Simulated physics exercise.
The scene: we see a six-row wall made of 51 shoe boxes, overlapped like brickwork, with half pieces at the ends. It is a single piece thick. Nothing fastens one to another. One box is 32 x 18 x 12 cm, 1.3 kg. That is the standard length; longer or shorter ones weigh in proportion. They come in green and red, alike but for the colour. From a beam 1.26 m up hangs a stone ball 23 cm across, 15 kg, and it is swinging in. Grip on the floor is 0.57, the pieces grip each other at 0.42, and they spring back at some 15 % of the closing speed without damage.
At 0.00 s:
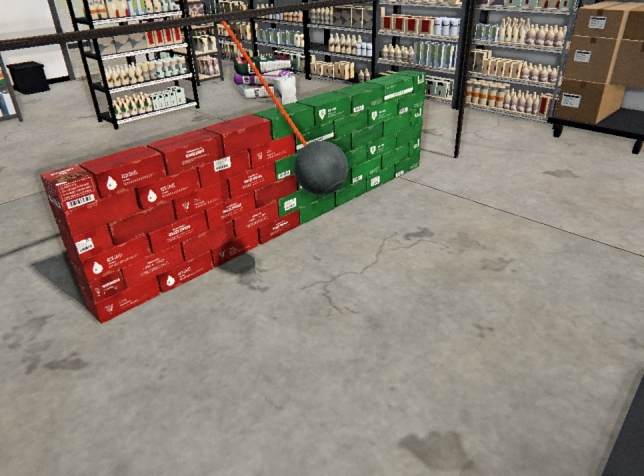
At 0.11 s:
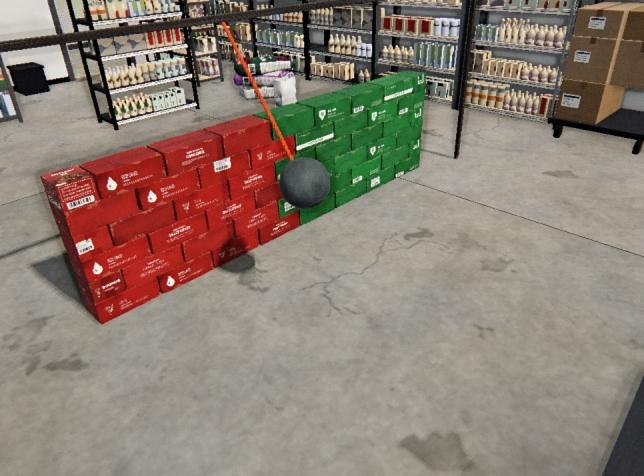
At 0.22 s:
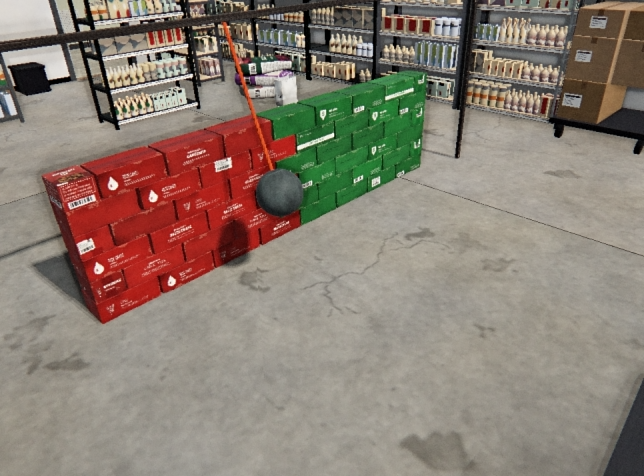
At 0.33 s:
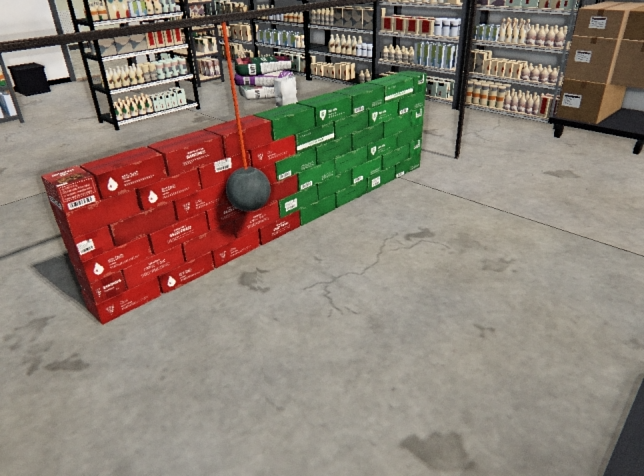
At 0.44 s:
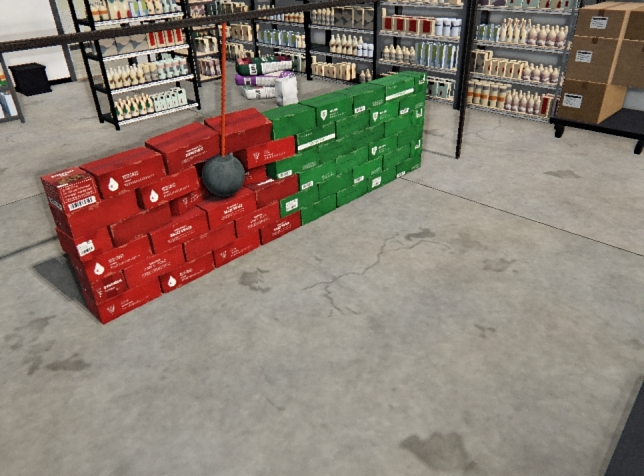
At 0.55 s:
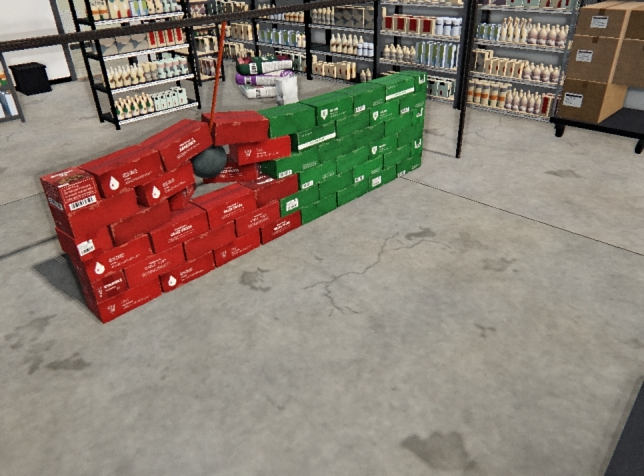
The video shows a dark ball on an orange line swinging leftward past a wall of stacked red and green boxes, then pushing into the upper part of the red section, shifting and tilting several boxes.
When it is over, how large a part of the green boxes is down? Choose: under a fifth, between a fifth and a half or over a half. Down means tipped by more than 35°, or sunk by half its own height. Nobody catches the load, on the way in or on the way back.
The part is under a fifth.
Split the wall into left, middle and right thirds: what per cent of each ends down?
In per cent: Left 30, middle 30, right 0.
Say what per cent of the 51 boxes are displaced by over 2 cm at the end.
It is 25 per cent.
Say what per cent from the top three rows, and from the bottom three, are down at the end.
Top 30, bottom 0 per cent.
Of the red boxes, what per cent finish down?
Red 30 per cent.
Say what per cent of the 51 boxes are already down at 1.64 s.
At that moment 15 per cent.
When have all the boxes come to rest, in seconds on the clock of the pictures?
Around 2.5 s.
After 0.98 s, line 29° past plumb; none of the 27 green boxes down (3 of 51 in all colours); top green box unmoved; top red box shifted 29 mm.
After 1.64 s, line 36° before plumb; 1 of the 27 green boxes down (8 of 51 in all colours); top green box unmoved; top red box shifted 32 mm.
At rest (2.7 s), line 35° past plumb; 1 of the 27 green boxes down (9 of 51 in all colours); top green box unmoved; top red box shifted 35 mm. That is 4 per cent. As the last picture would show them, middles, top green box near (360, 97), top red box near (67, 191).
